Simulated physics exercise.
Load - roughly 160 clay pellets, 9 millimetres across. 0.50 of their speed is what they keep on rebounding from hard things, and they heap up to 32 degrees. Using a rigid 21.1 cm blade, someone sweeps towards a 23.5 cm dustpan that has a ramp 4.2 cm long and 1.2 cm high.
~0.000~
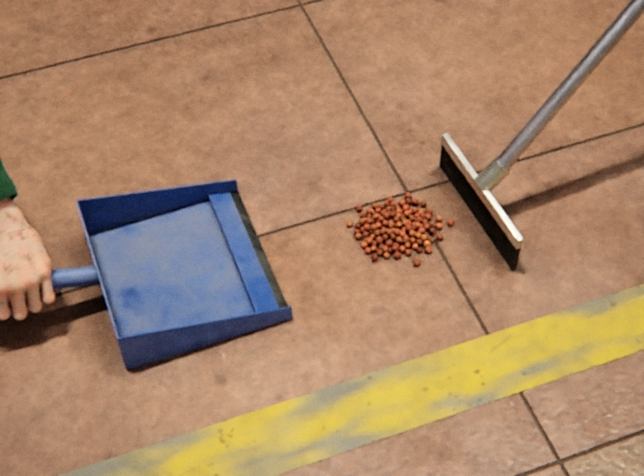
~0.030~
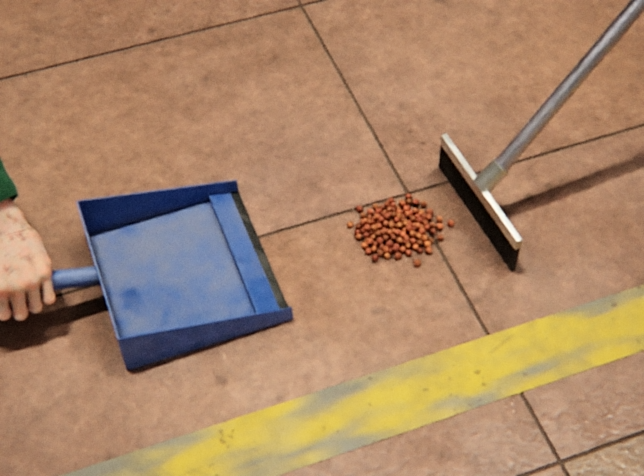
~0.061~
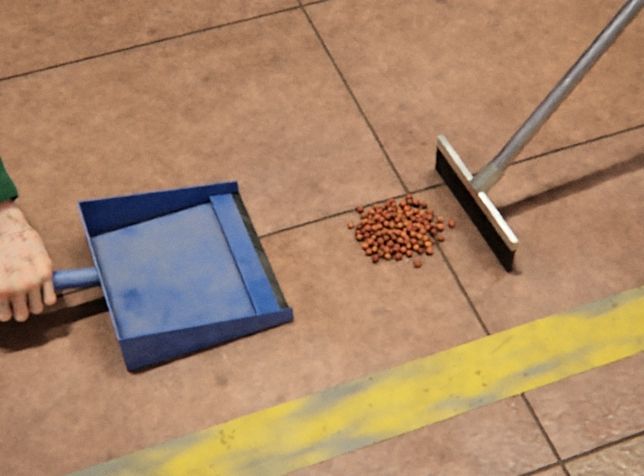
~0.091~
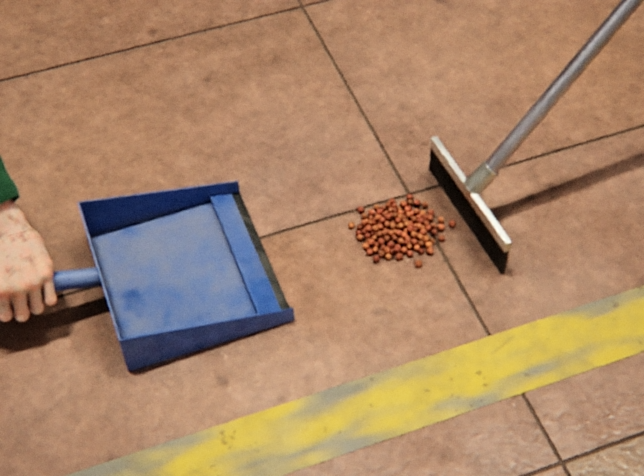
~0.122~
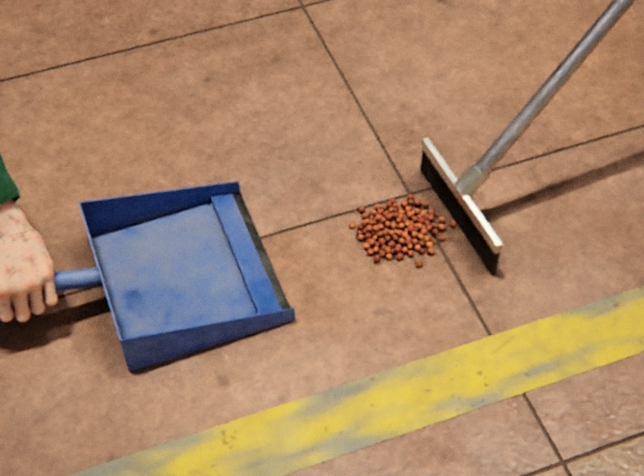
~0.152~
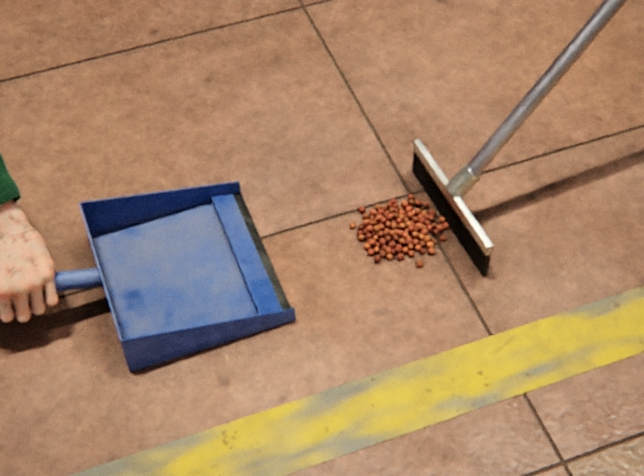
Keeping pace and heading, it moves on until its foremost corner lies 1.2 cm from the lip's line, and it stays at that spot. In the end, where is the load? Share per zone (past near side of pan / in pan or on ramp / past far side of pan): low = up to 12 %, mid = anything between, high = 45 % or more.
Past the pan's near side - low, in the pan or on its ramp - high, past the pan's far side - low.
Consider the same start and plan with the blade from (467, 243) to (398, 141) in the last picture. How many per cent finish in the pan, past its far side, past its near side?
Per cent by place - pan 35, far side 5, near side 5.
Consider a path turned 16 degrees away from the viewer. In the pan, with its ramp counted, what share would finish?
That gives near 30 in a hundred.
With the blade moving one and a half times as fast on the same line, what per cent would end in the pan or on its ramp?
Share: About 50 %.
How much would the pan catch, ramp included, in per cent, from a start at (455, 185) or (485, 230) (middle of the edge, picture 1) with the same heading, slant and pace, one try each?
Some 25 and 50 per cent.
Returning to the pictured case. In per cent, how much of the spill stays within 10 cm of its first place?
0 %.
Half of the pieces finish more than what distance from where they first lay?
Somewhere around 20 centimetres.
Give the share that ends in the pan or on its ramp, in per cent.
I'd say close to 50 per cent.
Then, at 0.42 s, middle of the blade 14 cm from the lip; 0 % over the lip, far side 0 %, near side 0 %.
Then, at 0.59 s, middle of the blade 6 cm from the lip; 0 % over the lip, far side 0 %, near side 5 %.
After 0.89 s, middle of the blade 2 cm from the lip; 50 % over the lip, far side 0 %, near side 5 %.
By 1.2 s all is still; near side 5 %, pan 50 %, far side 0 %, in front of the lip or behind the blade 45 %.
